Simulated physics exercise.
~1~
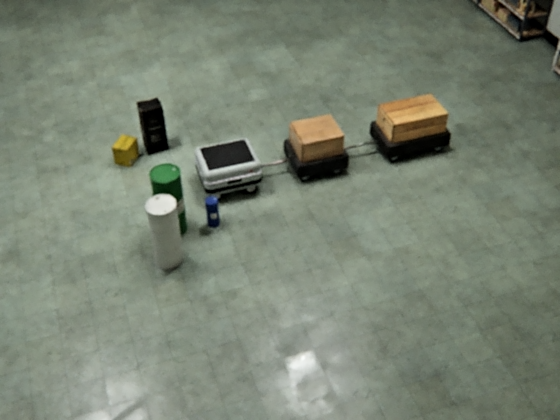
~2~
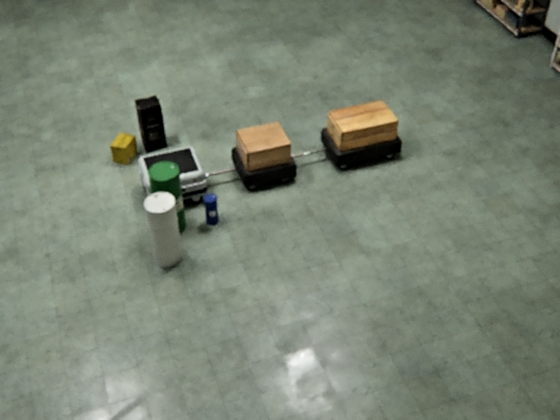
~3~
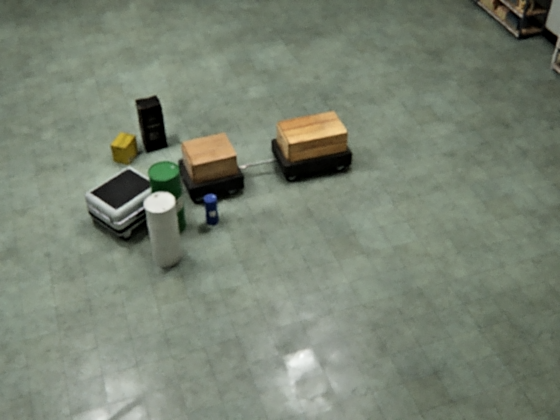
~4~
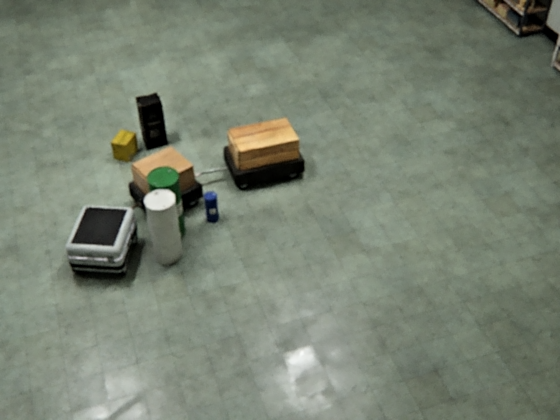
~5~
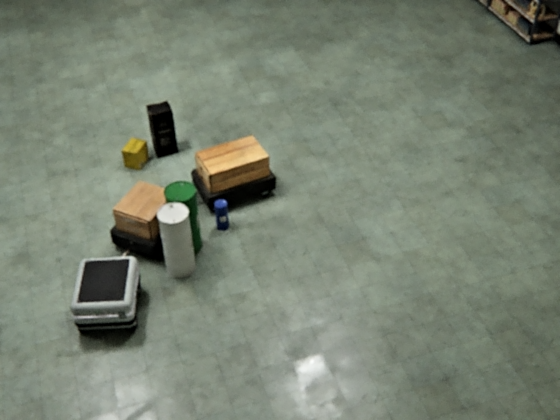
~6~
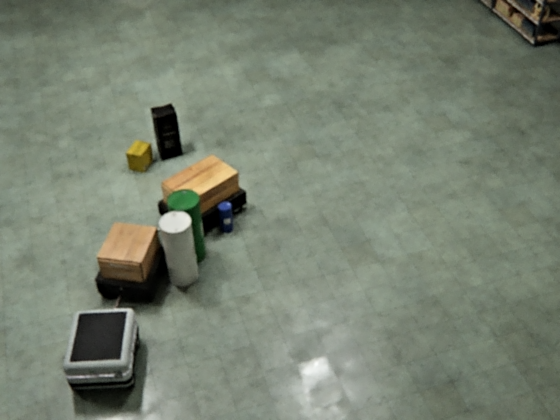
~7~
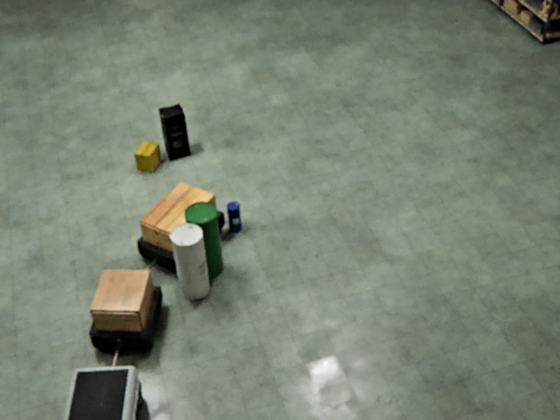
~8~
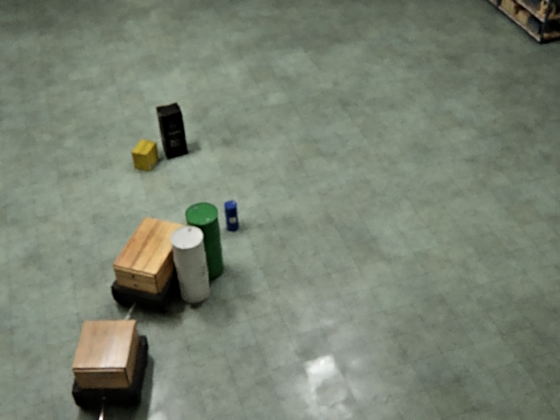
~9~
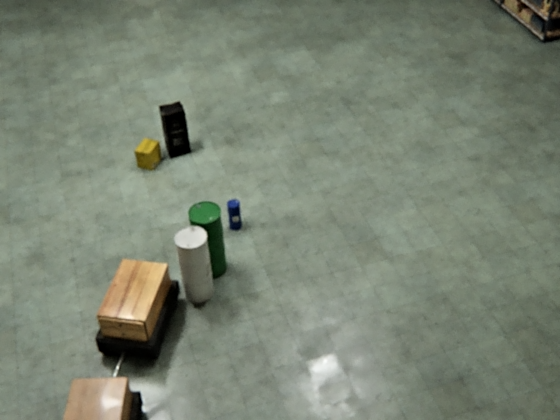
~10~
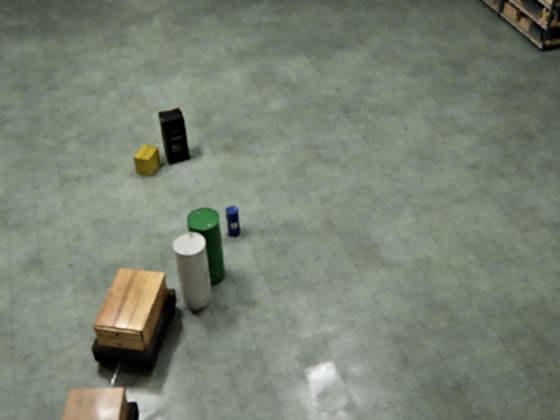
A low wheeled robot pulling two carts loaded with wooden boxes drove left between the items on the floor, then turned toward the viewer; the green and white drums shifted slightly forward but stayed upright, and the carts ended up at the lower left.
